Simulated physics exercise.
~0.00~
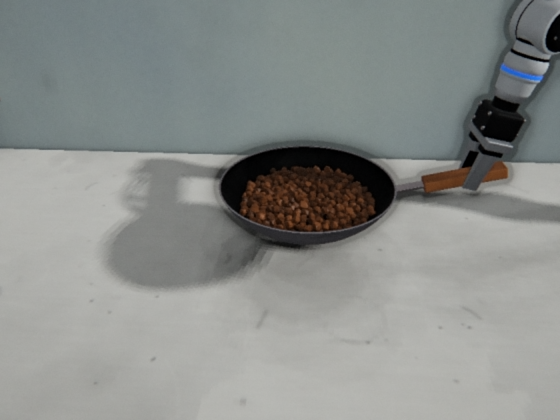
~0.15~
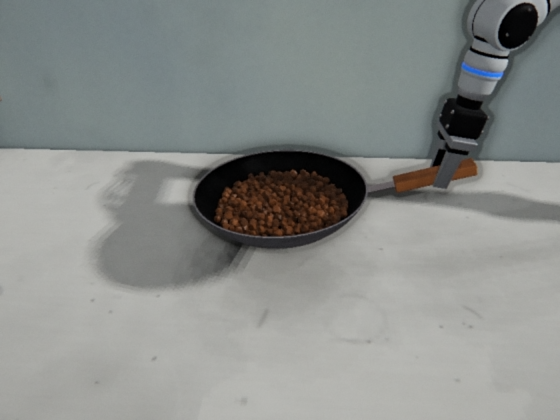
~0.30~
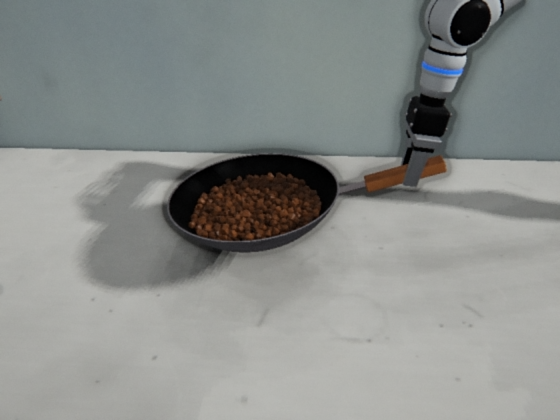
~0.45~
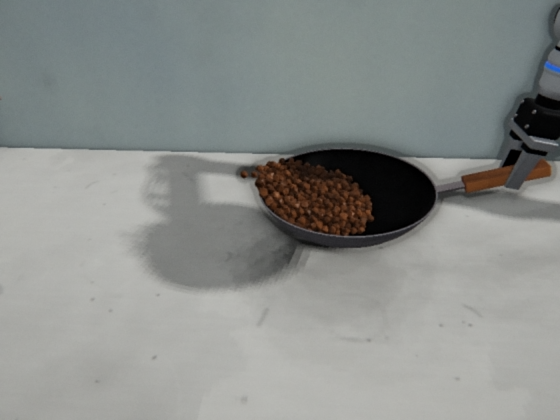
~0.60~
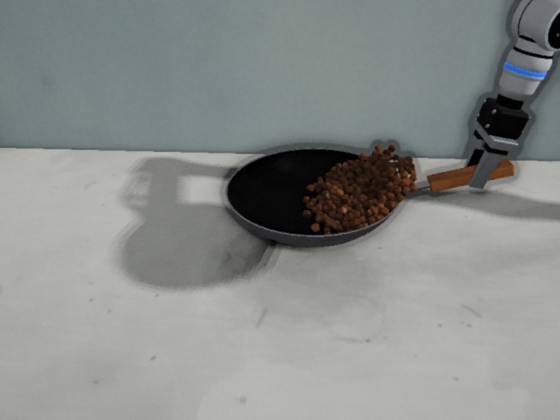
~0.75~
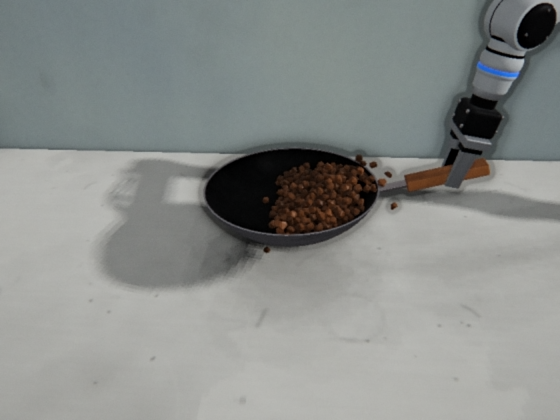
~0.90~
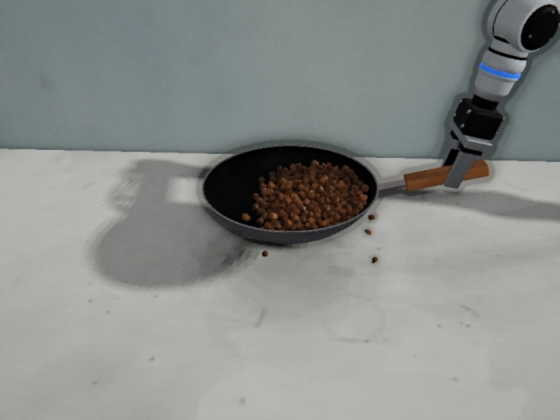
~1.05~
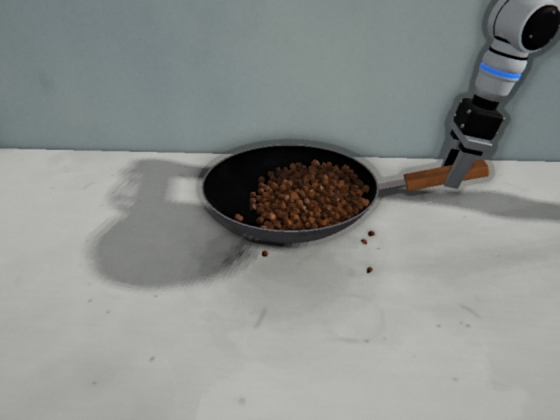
The clip opens on a robot arm gripping the wooden handle of a dark frying pan heaped with small brown pellets, above a pale surface. The arm slides the pan a short way to the left, then sweeps it back to the right, leaving the pellets bunched against the left side. As the pan moves left again, the load surges to the right and piles up beside the handle. A few pellets hop over the rim while the pan comes to a stop. The heap slumps back toward the middle, and the pan rests still, nearly all its load inside, with a few strays lying below it.
